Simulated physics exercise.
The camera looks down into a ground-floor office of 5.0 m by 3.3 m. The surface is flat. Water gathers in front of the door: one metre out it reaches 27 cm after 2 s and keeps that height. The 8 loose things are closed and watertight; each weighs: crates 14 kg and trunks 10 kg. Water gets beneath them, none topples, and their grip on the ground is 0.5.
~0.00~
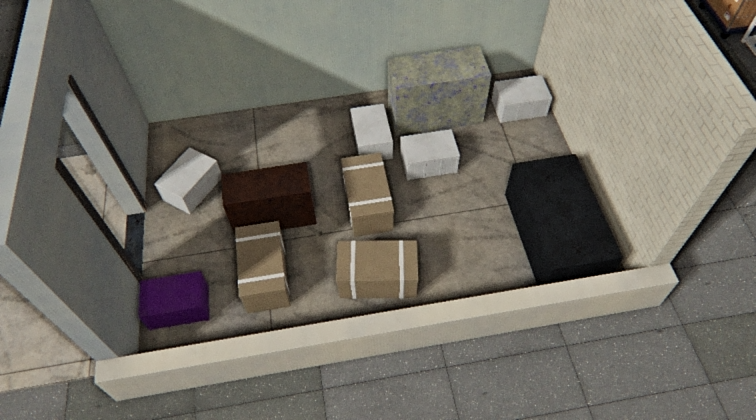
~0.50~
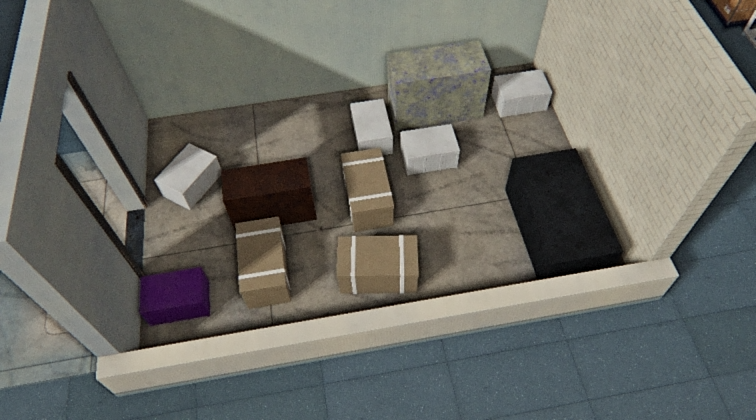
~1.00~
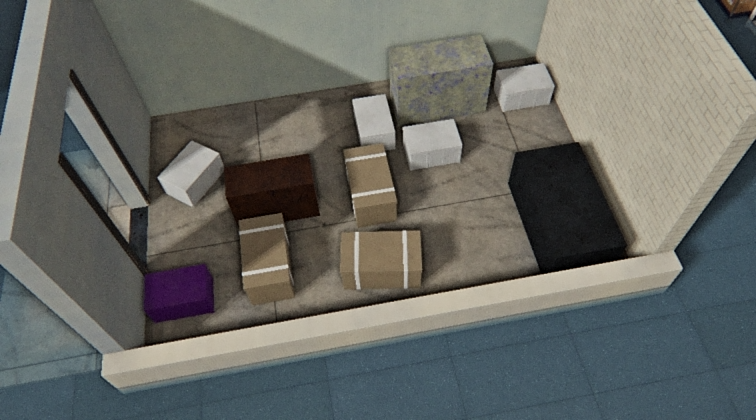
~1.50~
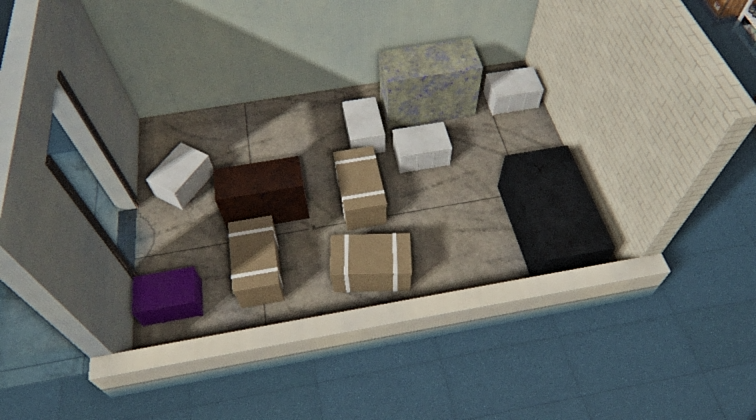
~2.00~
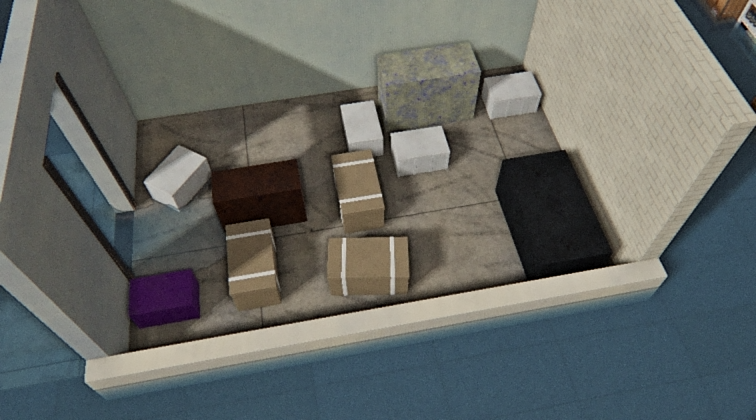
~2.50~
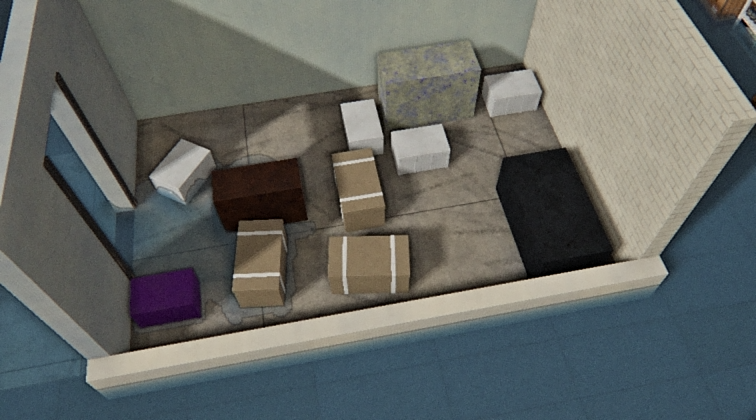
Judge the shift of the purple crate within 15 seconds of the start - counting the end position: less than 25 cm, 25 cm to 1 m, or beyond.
Purple crate is nudged along.
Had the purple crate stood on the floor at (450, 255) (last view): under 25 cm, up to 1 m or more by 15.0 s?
It gets carried off.
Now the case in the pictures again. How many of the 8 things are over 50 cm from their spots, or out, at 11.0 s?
7 of them.
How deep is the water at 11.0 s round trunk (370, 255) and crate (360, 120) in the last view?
About 12 and 10 cm.
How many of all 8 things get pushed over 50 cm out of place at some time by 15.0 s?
8 of them.
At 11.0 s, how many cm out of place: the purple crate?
About 40 cm.
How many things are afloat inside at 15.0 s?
At that moment 8.
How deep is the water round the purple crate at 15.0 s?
About 12 cm.
After 3.5 s the purple crate is near (161, 294), 0.0 m from its start, aground; 1 afloat.
After 6.8 s the purple crate is near (165, 297), 0.1 m from its start, afloat; 6 afloat.
After 11.0 s the purple crate is near (192, 313), 0.4 m from its start, afloat; 8 afloat.
After 15.0 s the purple crate is near (207, 307), 0.5 m from its start, afloat; 8 afloat.
